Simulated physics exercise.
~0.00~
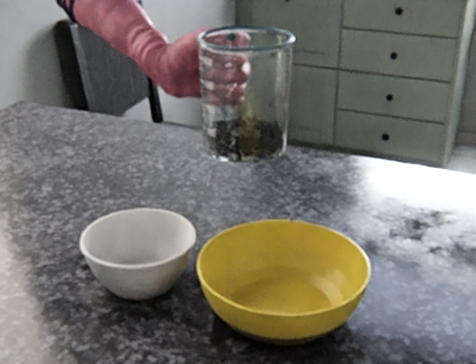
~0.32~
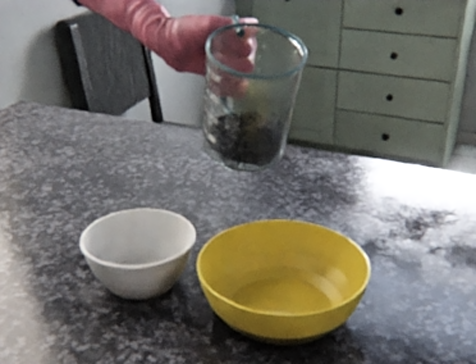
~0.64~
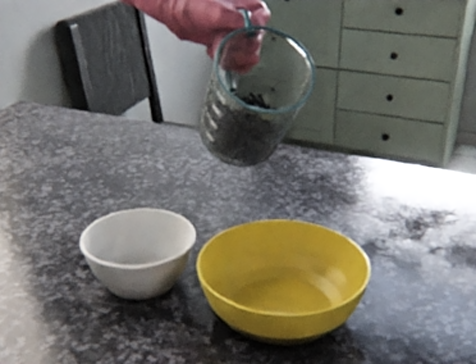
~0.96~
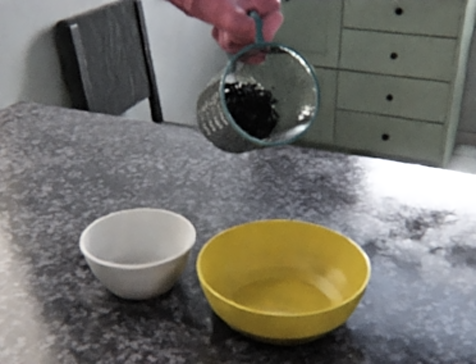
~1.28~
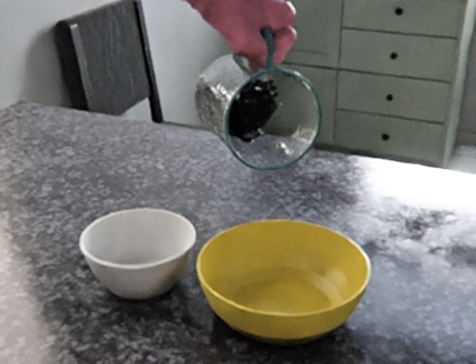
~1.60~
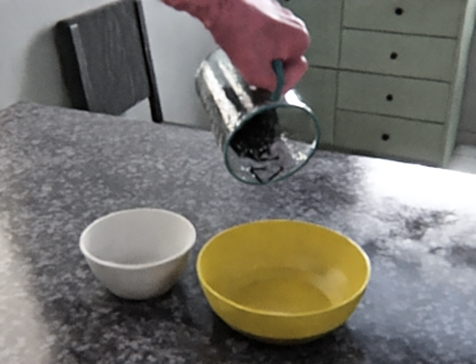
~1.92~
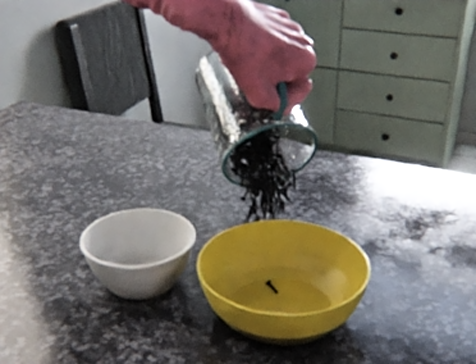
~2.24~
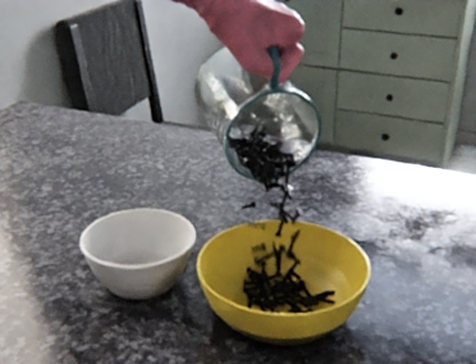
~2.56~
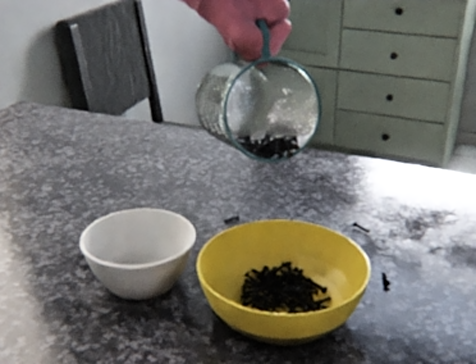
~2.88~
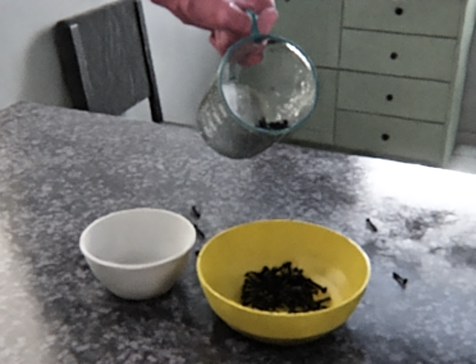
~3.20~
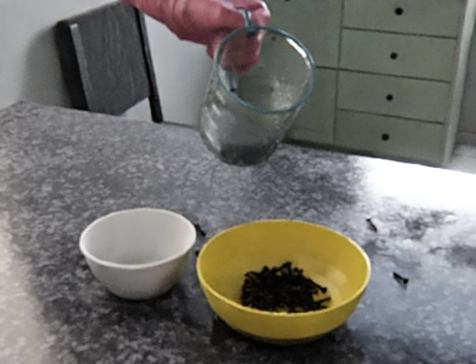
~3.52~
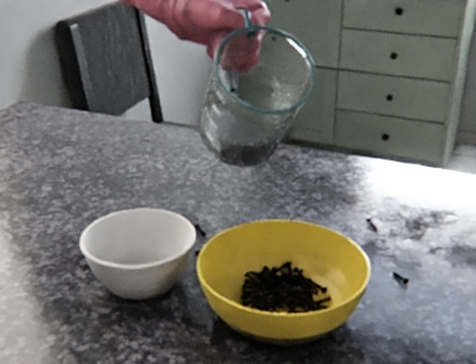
A hand in a pink sleeve or glove holds a clear glass jug of small black pieces above a dark, speckled table, seen from slightly above. A white bowl sits at left and a larger yellow bowl at right, with a dark chair and pale green drawers behind. The hand tips the jug steadily onto its side, then further, until the pieces spill down into the yellow bowl. A few land on the table around the bowls. The hand turns the jug partway back and holds it tilted, leaving a dark pile in the yellow bowl and the white bowl empty.
